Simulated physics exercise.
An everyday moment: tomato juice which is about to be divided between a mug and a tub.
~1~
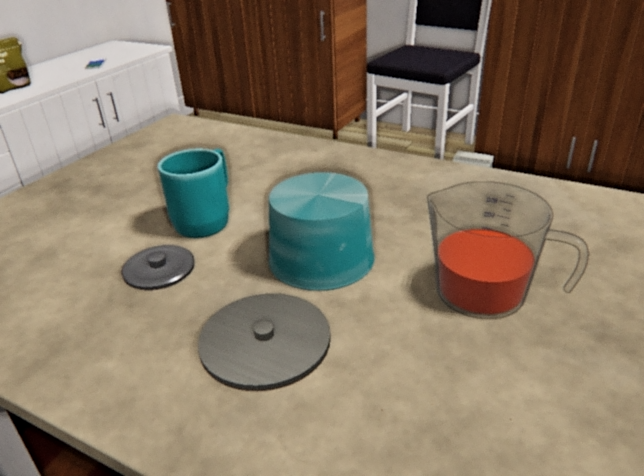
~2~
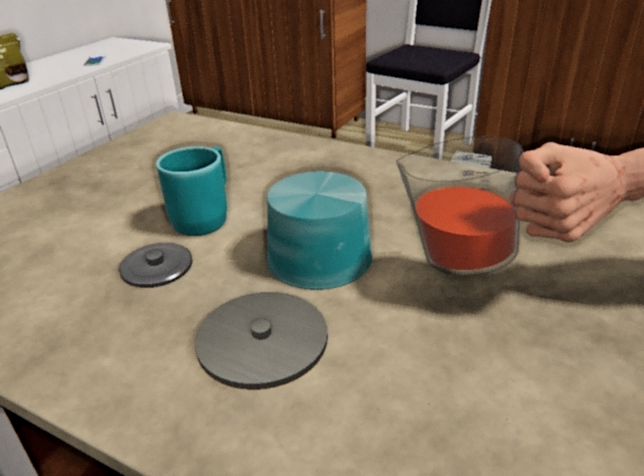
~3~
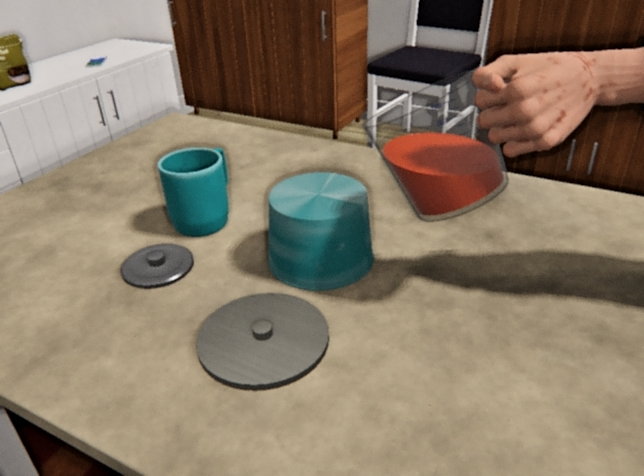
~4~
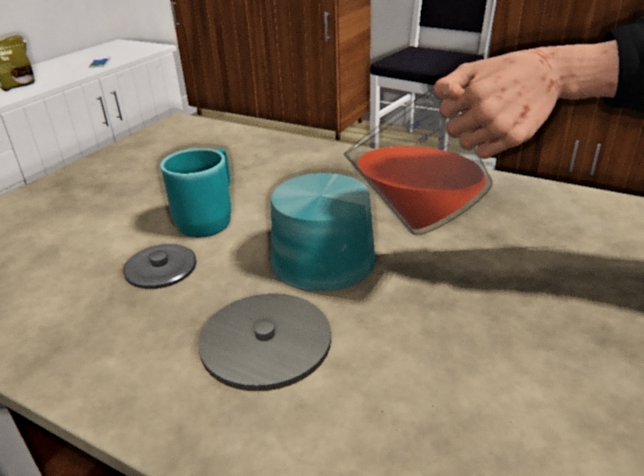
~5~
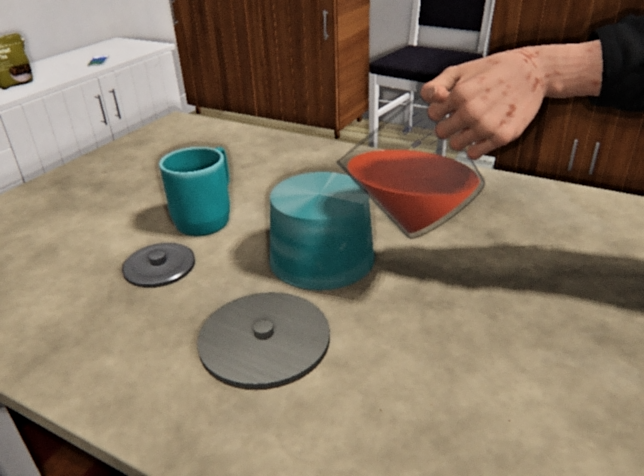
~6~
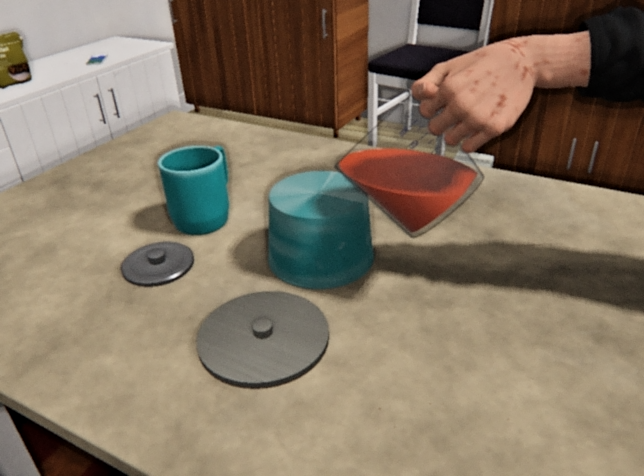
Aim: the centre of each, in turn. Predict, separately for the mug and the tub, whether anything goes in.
In the end the mug gets some. The tub gets nothing.
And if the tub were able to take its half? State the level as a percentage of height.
I make it 15 per cent.
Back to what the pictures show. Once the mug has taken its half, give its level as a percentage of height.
Level: Roughly 40% of the height.
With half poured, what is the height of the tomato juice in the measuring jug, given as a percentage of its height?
Roughly 20 per cent.
A moment on, it runs off the upturned base of the tub.
Further on, the tomato juice goes into the mug.
When it is over, the tub is empty, in a puddle; the mug has its share inside.
